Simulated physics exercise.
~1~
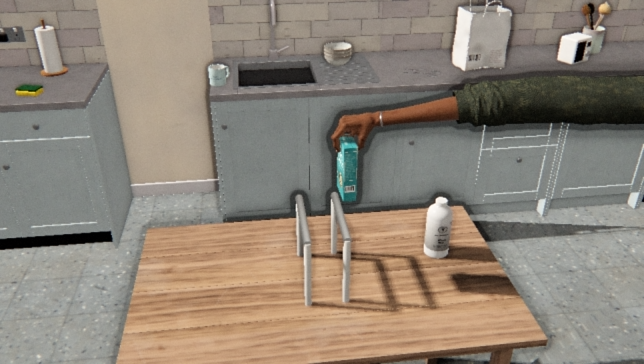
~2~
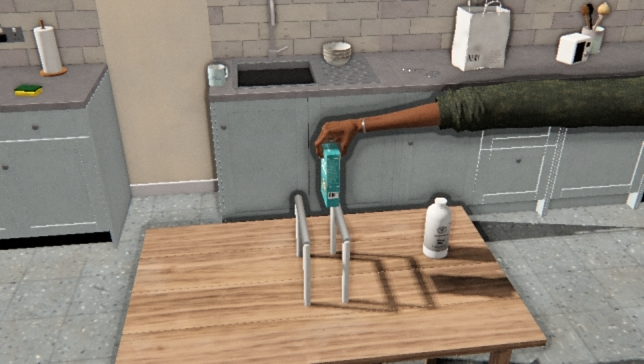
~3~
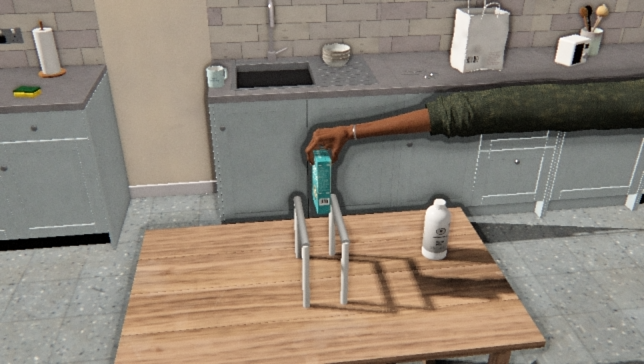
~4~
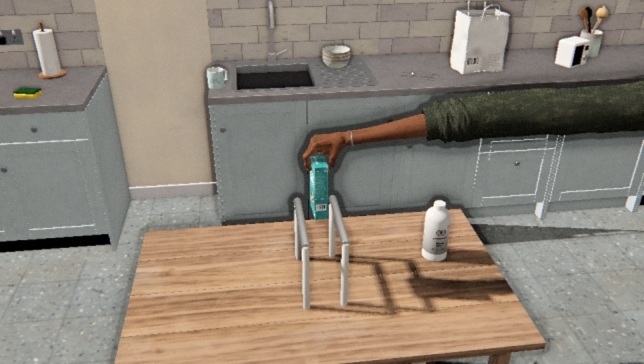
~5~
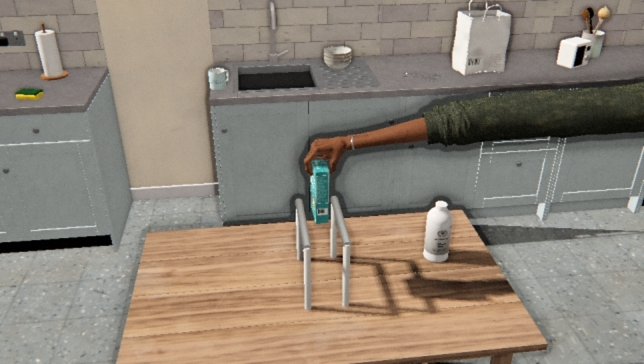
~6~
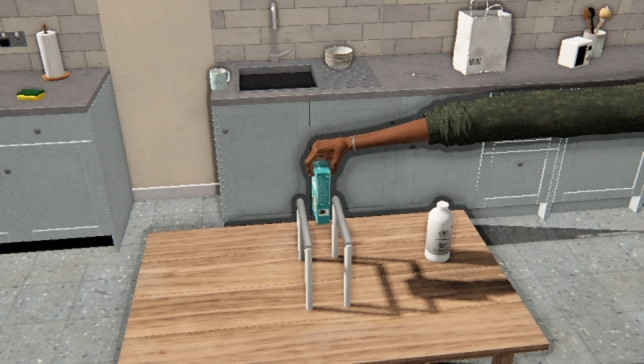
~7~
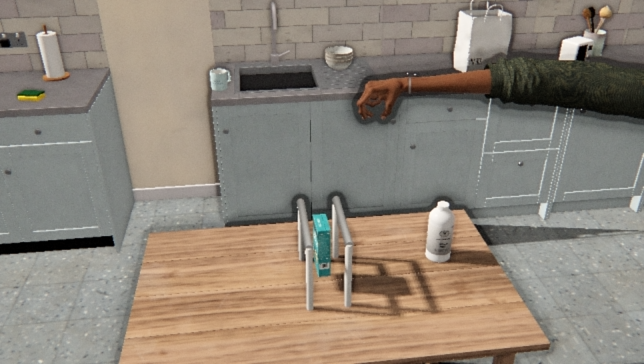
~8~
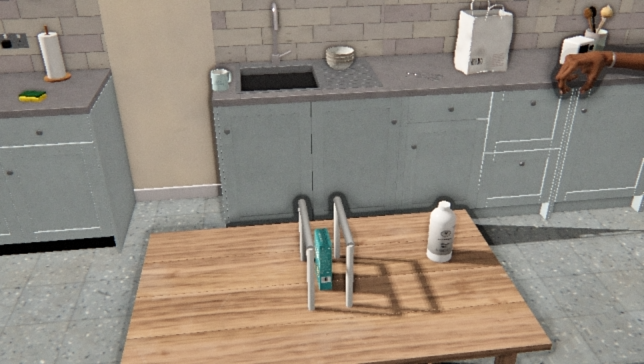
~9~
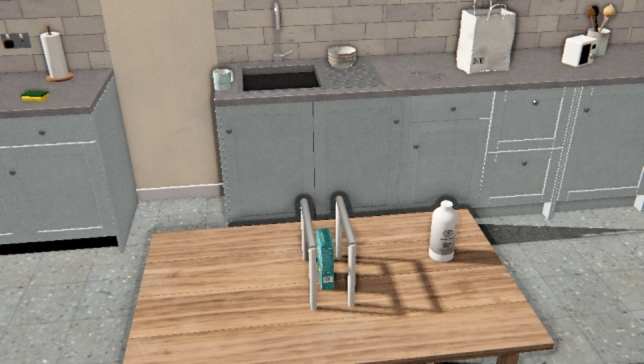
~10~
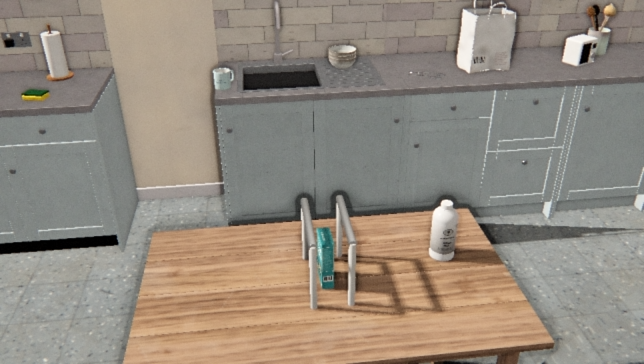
To begin with, a hand in a dark green sleeve holds a turquoise packet upright above a wooden table in a kitchen, where two pale ledges stand with a gap between them and a white bottle sits to the right. The hand carries the packet left and lowers it toward the gap. It pauses there, holding the packet almost still. Then the fingers let go and the arm draws back to the right as the packet drops between the ledges. The packet ends upright on the table in the gap, with the bottle still in its place.
